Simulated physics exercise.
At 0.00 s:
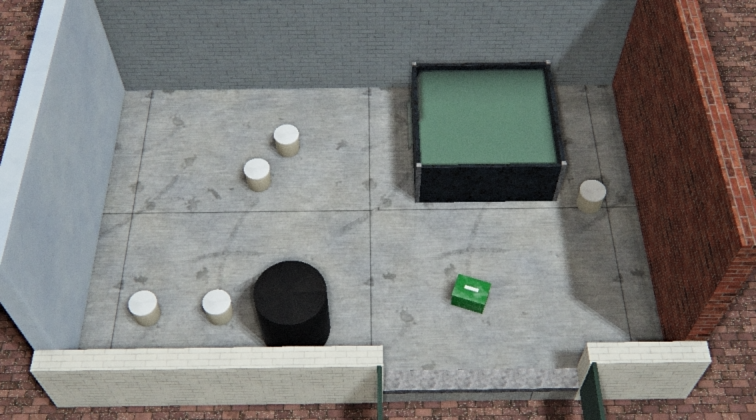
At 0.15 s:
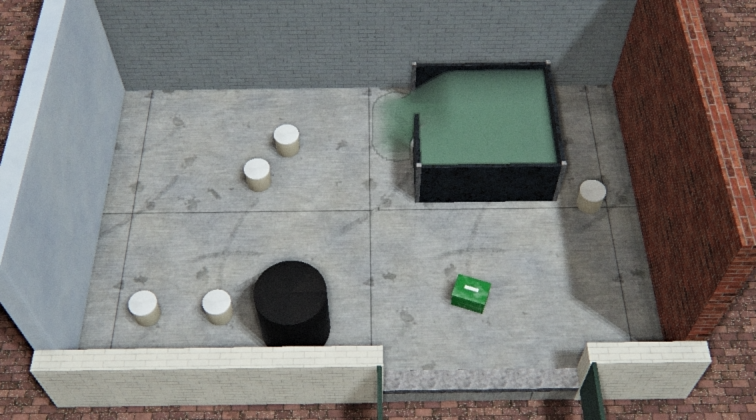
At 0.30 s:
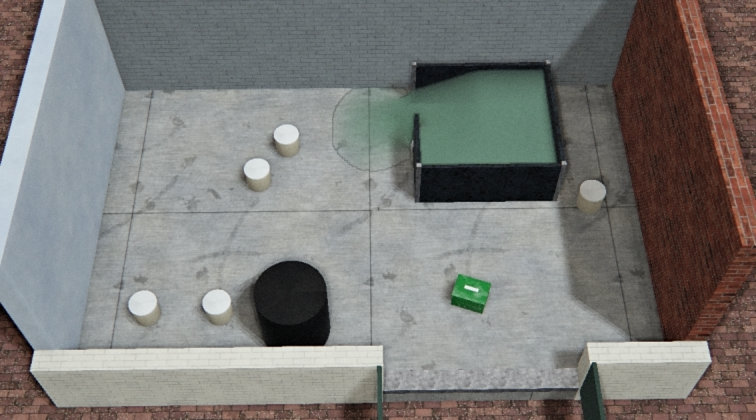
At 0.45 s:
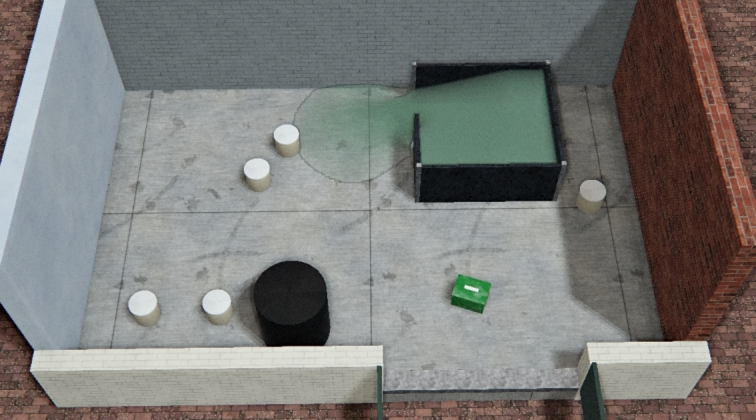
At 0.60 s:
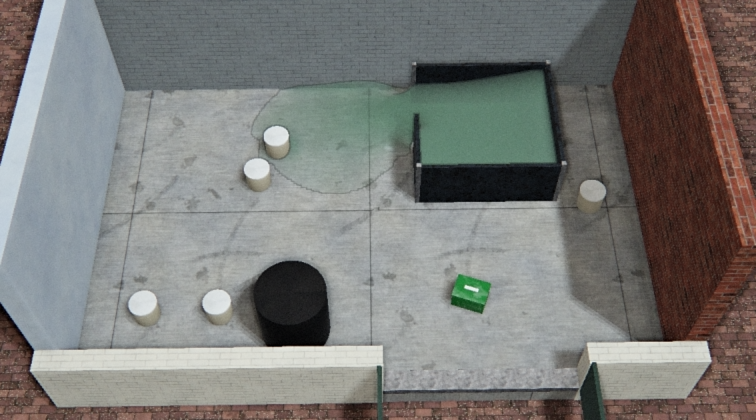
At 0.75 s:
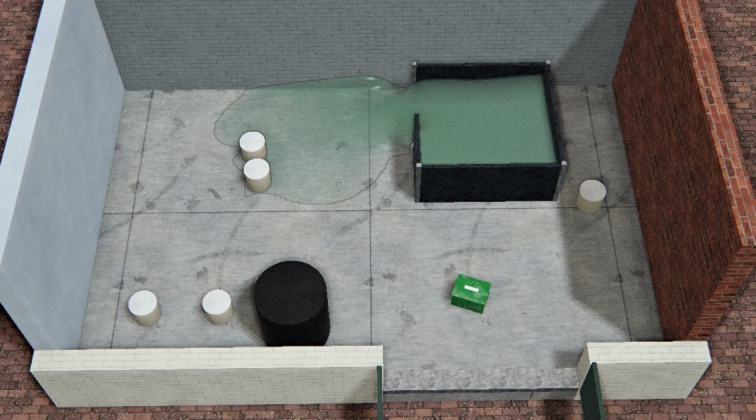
Green-tinted water pours through a gap in the left wall of a dark-sided tank and fans out leftward across the gray yard floor. The thin sheet reaches two pale cylinders and pushes the upper one a short way left, while the green box and black drum stay still.
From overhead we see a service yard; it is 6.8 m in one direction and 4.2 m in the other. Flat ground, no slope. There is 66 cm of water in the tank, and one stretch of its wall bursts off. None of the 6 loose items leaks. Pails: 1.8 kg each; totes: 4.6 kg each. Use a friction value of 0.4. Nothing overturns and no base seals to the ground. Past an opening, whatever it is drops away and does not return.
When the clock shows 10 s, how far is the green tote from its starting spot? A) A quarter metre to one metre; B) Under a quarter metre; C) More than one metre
Under a quarter metre (B).
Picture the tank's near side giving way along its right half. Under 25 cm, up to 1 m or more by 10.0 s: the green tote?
Note: Green tote displaced a long way.
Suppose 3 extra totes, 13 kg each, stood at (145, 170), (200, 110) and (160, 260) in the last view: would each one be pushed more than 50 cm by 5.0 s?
In order: Above it, above it, above it.
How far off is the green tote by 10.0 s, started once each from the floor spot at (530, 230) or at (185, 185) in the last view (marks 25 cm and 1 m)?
First it drifts a modest way, then it is swept away.
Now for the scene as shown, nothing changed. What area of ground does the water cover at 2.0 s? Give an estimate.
Somewhere around 13 m2, roughly.
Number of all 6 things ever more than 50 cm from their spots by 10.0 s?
4.
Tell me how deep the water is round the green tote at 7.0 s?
Close to 2 centimetres.
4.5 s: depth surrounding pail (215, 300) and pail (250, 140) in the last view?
About 11 and 13 cm.
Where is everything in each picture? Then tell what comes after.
In the first picture, the green tote at (472, 289), on the bottom; 2.7 m2 under water; 0 of 6 have shifted.
In the second picture, the green tote at (472, 289) rests on the ground; water covers 3.3 m2; 0 of 6 have shifted.
In the third picture, the green tote at (472, 289) rests on the ground; 4.0 m2 under water; 0 of 6 have shifted.
In the fourth picture, the green tote at (472, 289) rests on the ground; water covers 4.8 m2; 0 of 6 have shifted.
In the fifth picture, the green tote at (472, 289) rests on the ground; water covers 5.6 m2; 1 of 6 have shifted.
In the sixth picture, the green tote at (472, 289) rests on the ground; 6.5 m2 under water; 1 of 6 have shifted.
After 2.0 s the green tote is near (472, 289), 0.0 m from its start, aground; 0 of 6 are out; 1 afloat.
After 4.5 s the green tote is near (472, 289), 0.0 m from its start, aground; 0 of 6 are out; 4 afloat.
After 7.0 s the green tote is near (473, 287), 0.0 m from its start, aground; 0 of 6 are out; 4 afloat.
After 10.0 s the green tote is near (473, 287), 0.0 m from its start, aground; 0 of 6 are out; 5 afloat.
